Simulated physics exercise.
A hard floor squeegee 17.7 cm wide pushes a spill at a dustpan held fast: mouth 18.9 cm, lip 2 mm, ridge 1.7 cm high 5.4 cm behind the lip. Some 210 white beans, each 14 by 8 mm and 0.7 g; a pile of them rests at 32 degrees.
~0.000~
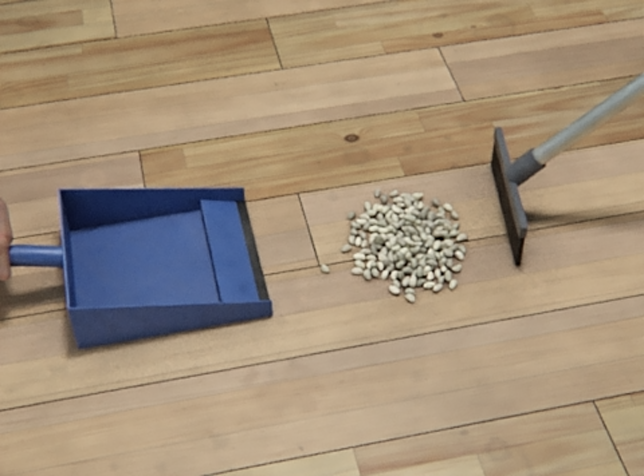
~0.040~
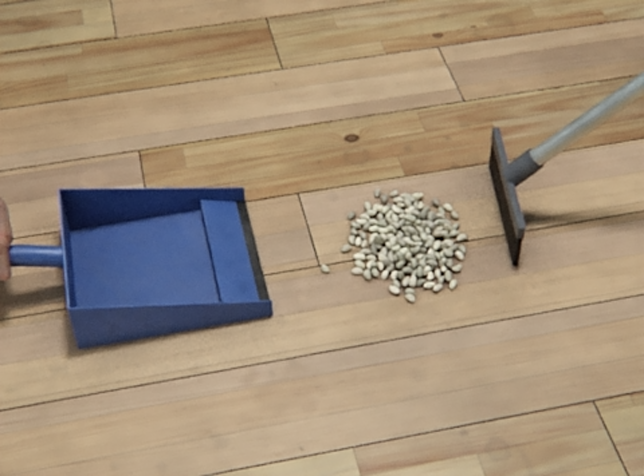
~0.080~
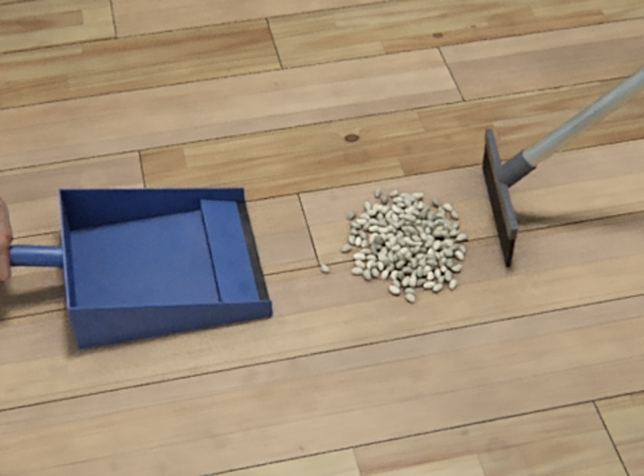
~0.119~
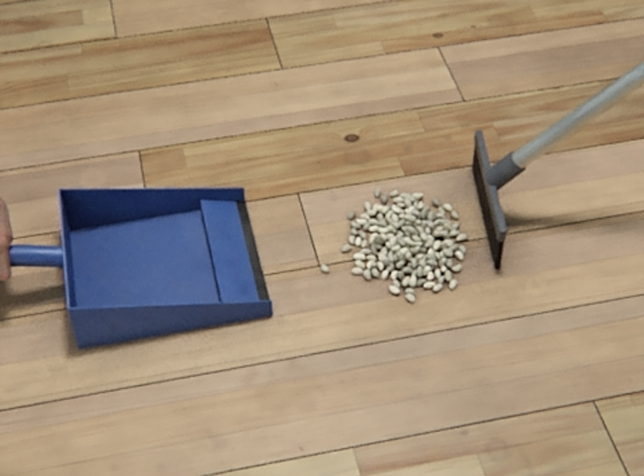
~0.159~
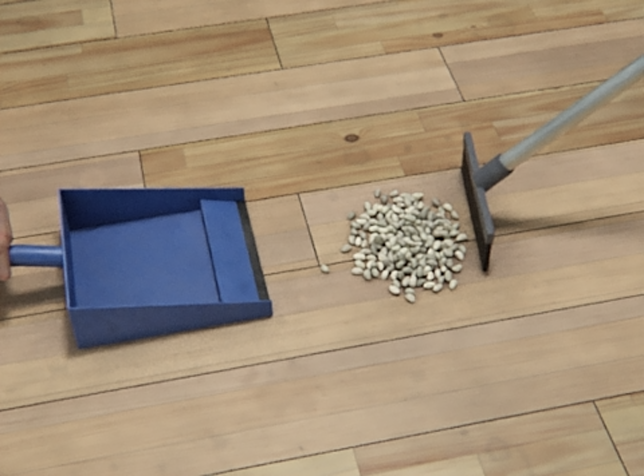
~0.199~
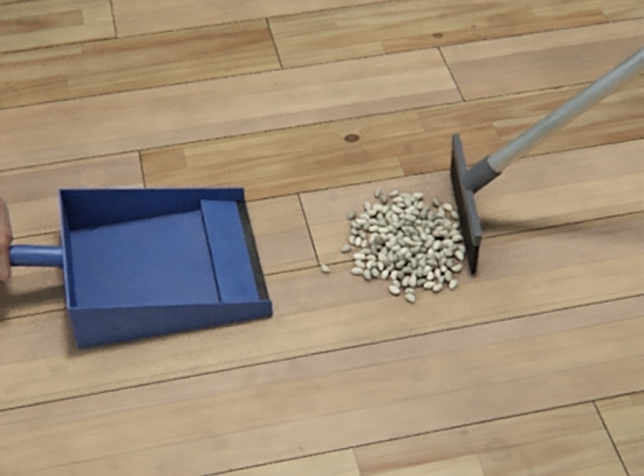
A hand held a blue dustpan still on the wooden floor while a squeegee slid left a short way toward a pile of white beans, reaching its right edge and barely disturbing it.
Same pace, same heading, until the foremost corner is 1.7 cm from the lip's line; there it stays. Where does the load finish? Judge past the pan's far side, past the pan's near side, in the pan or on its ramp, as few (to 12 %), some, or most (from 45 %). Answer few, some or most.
Far side few, near side some, pan some.
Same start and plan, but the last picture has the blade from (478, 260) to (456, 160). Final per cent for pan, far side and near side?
Pan 5, far 0, near 25.
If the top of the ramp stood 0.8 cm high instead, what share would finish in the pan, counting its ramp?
In that case some 35 per cent.
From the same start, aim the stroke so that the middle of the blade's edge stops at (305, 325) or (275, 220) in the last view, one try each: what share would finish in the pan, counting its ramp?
About 5 and 30 per cent.
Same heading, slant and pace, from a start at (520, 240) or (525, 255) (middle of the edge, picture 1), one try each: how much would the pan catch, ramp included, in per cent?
About 25 and 15 per cent.
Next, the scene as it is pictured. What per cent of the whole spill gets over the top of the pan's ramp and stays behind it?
Some 0 per cent.
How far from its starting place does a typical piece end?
About 18 cm.
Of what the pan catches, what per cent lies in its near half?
Some 60 per cent.
Then, at 0.50 s, middle of the blade 14 cm from the lip; 0 % over the lip, far side 0 %, near side 10 %.
After 0.69 s, middle of the blade 7 cm from the lip; 0 % over the lip, far side 5 %, near side 15 %.
After 1.01 s, middle of the blade 3 cm from the lip; 35 % over the lip, far side 5 %, near side 15 %.
By 1.8 s all is still; far side 5 %, near side 15 %, pan 30 %, in front of the lip or behind the blade 45 %.
